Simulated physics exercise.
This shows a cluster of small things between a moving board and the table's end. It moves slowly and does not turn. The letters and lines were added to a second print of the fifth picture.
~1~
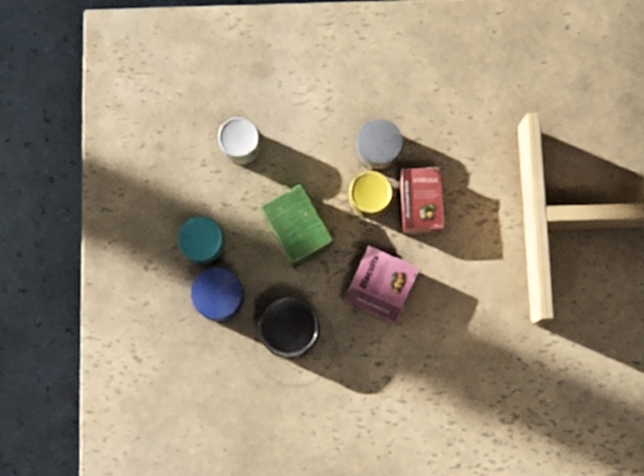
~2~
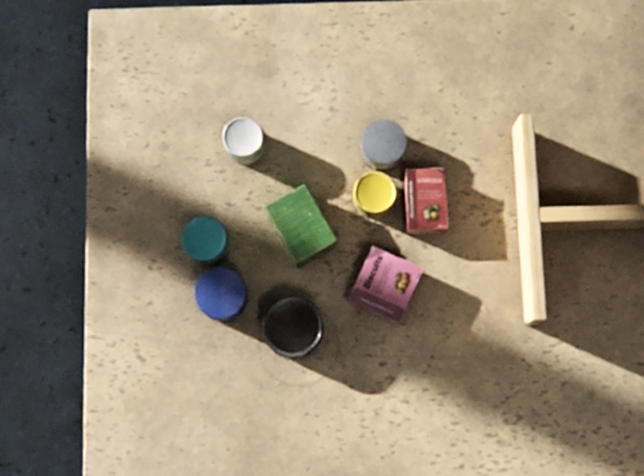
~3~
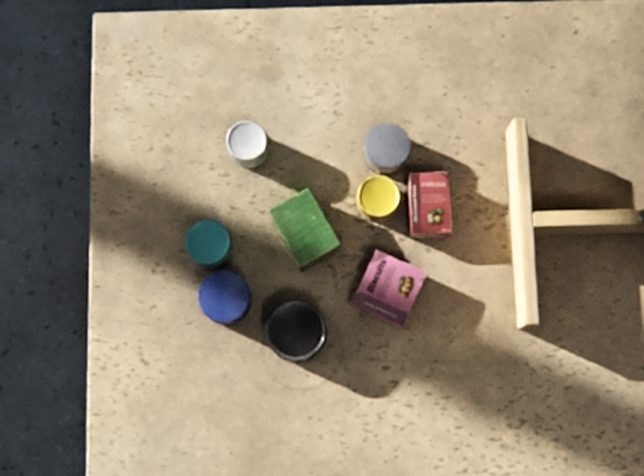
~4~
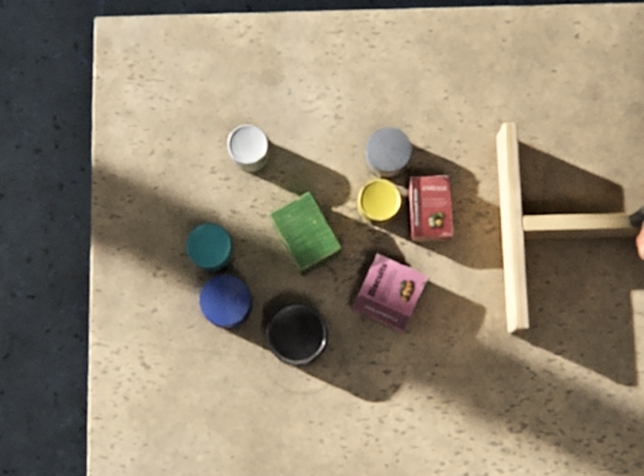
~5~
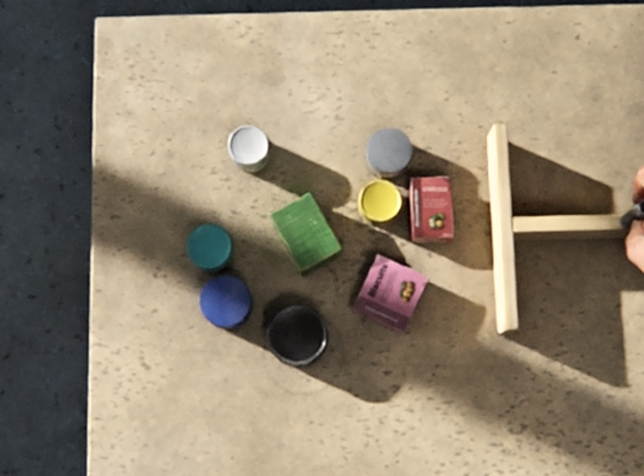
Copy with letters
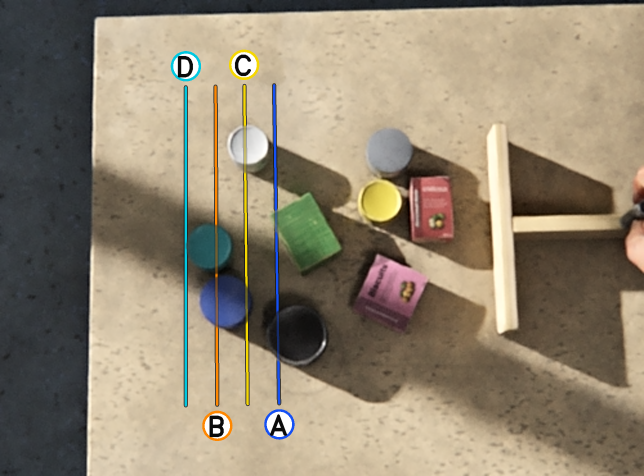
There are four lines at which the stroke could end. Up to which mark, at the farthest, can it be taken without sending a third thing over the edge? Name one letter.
No farther than D.
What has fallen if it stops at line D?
It is the turquoise tub.
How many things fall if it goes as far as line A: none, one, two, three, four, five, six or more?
By then, none.
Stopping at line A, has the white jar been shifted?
Yes.
On the marked copy, A at (276, 240); B at (216, 241); C at (246, 240); D at (186, 242).
Following D. Soon after the start, board (391, 228); grey pot (357, 154); pink packet (357, 307).
Later, board (275, 231); turquoise tub (155, 263); black tub (188, 356).
In the end, board (186, 233); turquoise tub over the edge; blue tin (101, 315); one fallen.
As for the rest, A is within the limit but short; B is within the limit but short; C is within the limit but short.
